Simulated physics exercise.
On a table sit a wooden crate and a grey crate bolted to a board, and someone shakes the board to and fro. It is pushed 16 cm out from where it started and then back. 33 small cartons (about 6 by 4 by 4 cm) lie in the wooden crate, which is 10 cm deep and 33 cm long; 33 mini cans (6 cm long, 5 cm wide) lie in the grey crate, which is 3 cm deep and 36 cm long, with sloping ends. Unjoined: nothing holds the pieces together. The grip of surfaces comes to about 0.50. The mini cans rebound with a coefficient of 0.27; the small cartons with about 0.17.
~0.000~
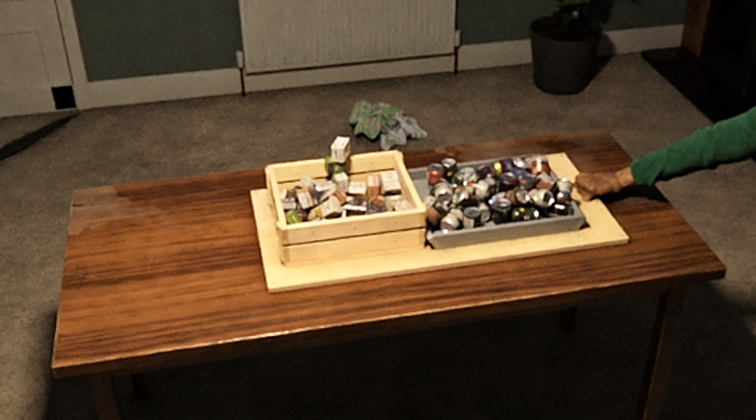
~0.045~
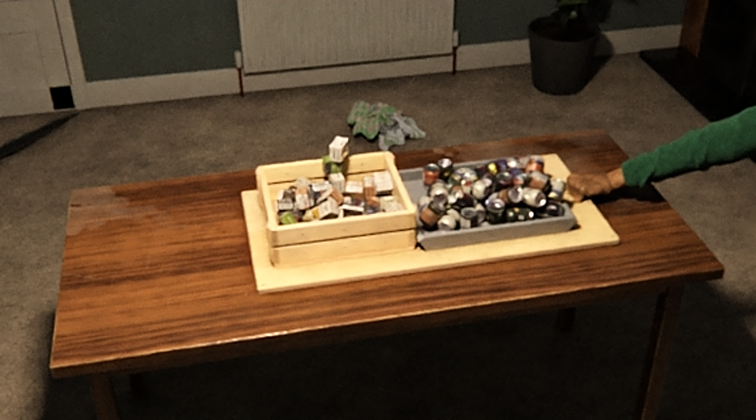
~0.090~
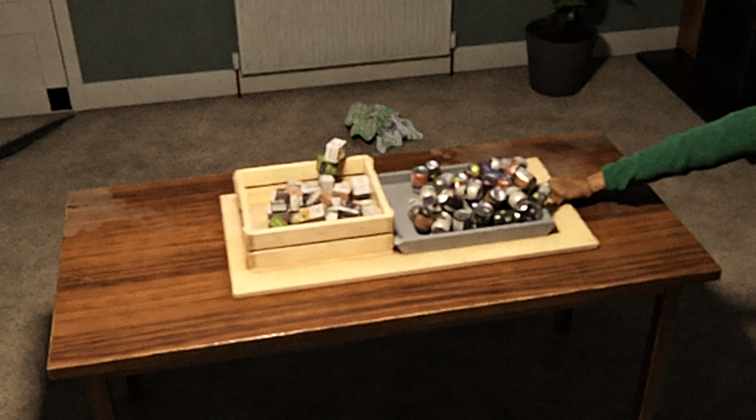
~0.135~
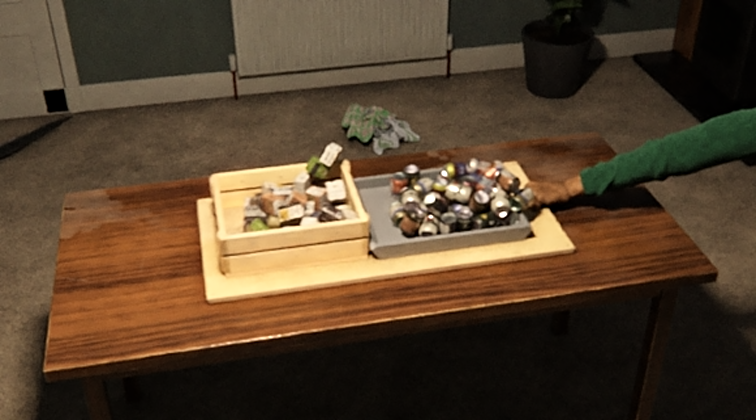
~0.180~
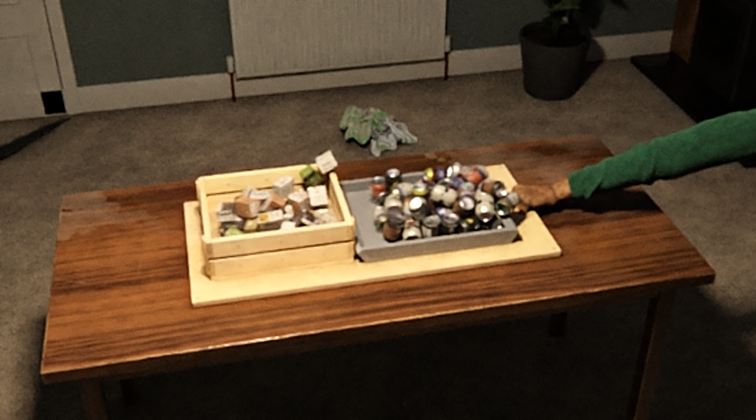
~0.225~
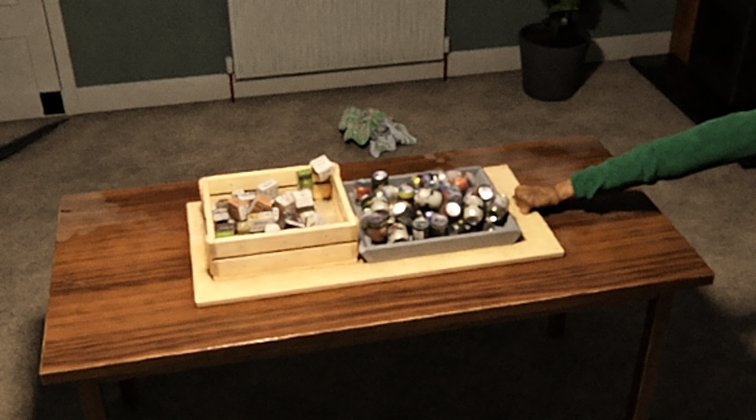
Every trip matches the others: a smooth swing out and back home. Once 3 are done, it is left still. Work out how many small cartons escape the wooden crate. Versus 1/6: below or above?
Below.
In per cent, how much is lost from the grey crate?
For the grey crate, 35 percent.
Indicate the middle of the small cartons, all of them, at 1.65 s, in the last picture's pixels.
Centred roughly at (353, 214).
After 0.45 s, 0 of 33 out of the wooden crate and 1 of 33 out of the grey crate.
After 0.74 s, 0 of 33 out of the wooden crate and 10 of 33 out of the grey crate.
After 1.14 s, 1 of 33 out of the wooden crate and 12 of 33 out of the grey crate.
When it is over (at 1.65 s), 1 of 33 out of the wooden crate and 12 of 33 out of the grey crate. Asked share, 1 of 33, 3 per cent.
